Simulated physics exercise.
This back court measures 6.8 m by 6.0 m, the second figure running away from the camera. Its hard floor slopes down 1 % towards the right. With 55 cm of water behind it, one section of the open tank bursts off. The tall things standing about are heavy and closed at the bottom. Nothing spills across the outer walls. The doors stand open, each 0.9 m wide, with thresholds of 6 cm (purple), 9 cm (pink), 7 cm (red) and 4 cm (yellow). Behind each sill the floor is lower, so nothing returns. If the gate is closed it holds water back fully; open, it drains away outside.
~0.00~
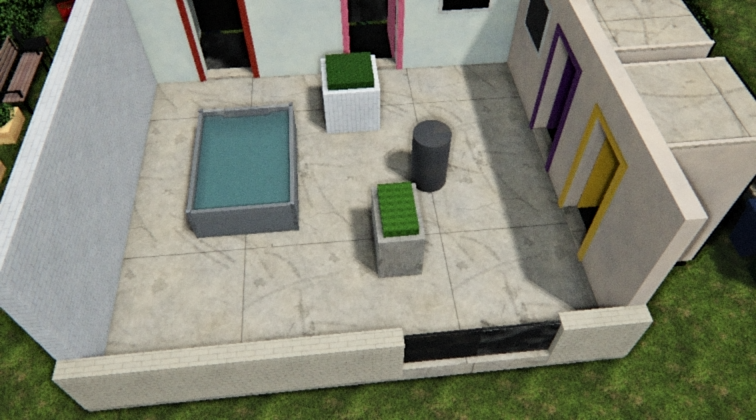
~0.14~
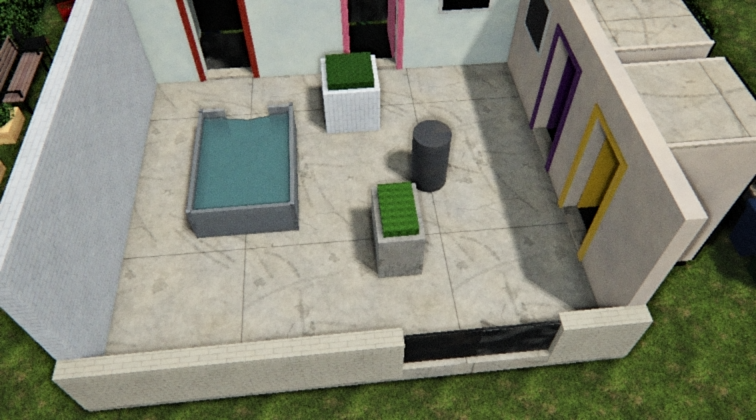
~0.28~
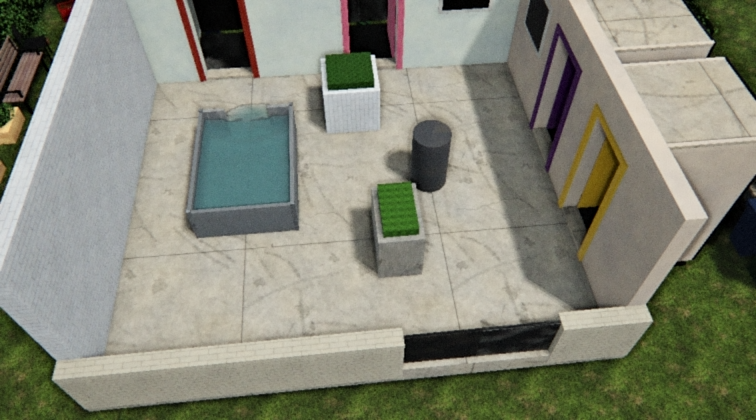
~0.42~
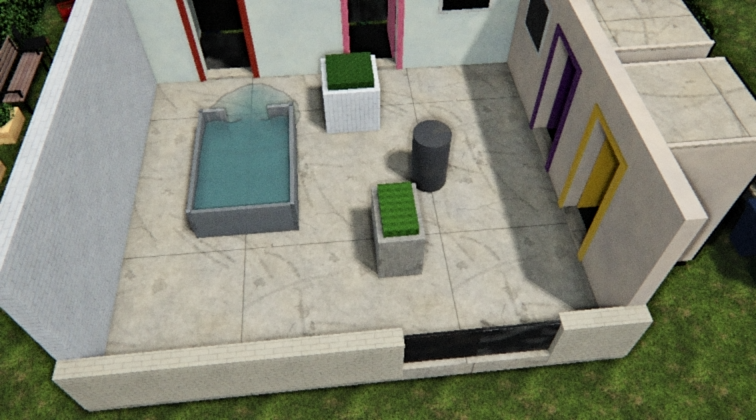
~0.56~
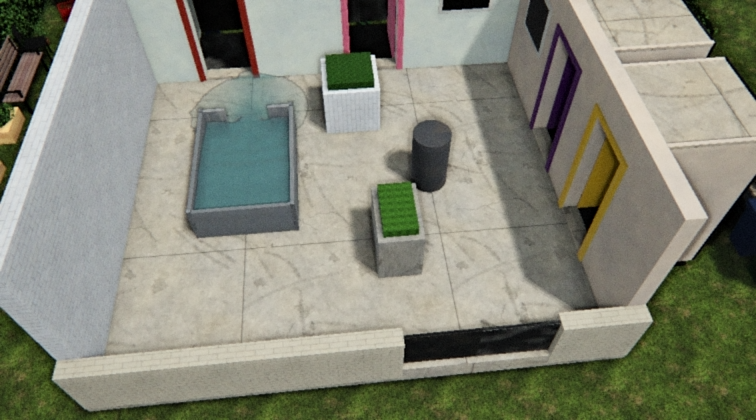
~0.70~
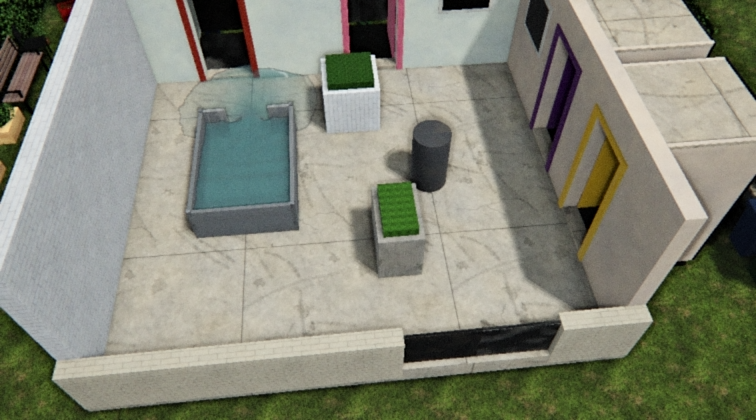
Water pours through a gap in the grey tank's far side and spreads across the courtyard floor.
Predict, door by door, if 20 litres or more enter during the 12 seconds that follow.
Within that time: At the purple door it stays under the limit; at the pink door it stays under the limit; at the red door it goes over the limit; at the yellow door it stays under the limit.
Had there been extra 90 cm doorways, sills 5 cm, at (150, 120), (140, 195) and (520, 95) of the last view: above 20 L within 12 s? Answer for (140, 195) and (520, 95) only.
In turn: Not over, over.
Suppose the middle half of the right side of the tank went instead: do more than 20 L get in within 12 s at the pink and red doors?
Against that limit: Pink not over, red not over.
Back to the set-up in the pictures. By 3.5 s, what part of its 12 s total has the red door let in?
About 70 per cent.
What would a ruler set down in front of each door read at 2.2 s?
In cm: Purple 0, pink 8, red 22, yellow 0.
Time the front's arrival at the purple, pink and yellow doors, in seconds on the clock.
Arrival: Purple 3.6 s, pink 1.3 s, yellow 5.0 s.
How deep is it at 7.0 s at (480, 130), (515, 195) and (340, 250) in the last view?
In that order: 3, 3 and 0 cm.
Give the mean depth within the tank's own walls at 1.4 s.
Some 40 cm.
After 1.4 s water covers 10 % of the floor and is deepest (30 cm) near (251, 129); purple door not reached, pink door 3 cm at the sill, 0 L in, red door 18 cm at the sill, 60 L in, yellow door not reached.
After 2.2 s water covers 20 % of the floor and is deepest (27 cm) near (262, 83); purple door not reached, pink door 8 cm at the sill, 0 L in, red door 22 cm at the sill, 146 L in, yellow door not reached.
After 3.5 s water covers 30 % of the floor and is deepest (19 cm) near (501, 68); purple door not reached, pink door 6 cm at the sill, 0 L in, red door 16 cm at the sill, 233 L in, yellow door not reached.
After 7.0 s water covers 60 % of the floor and is deepest (12 cm) near (503, 74); purple door 5 cm at the sill, 0 L in, pink door 5 cm at the sill, 0 L in, red door 10 cm at the sill, 319 L in, yellow door 3 cm at the sill, 0 L in.
After 12.0 s water covers 80 % of the floor and is deepest (8 cm) near (382, 295); purple door 4 cm at the sill, 0 L in, pink door 4 cm at the sill, 0 L in, red door 6 cm at the sill, 333 L in, yellow door 4 cm at the sill, 0 L in.
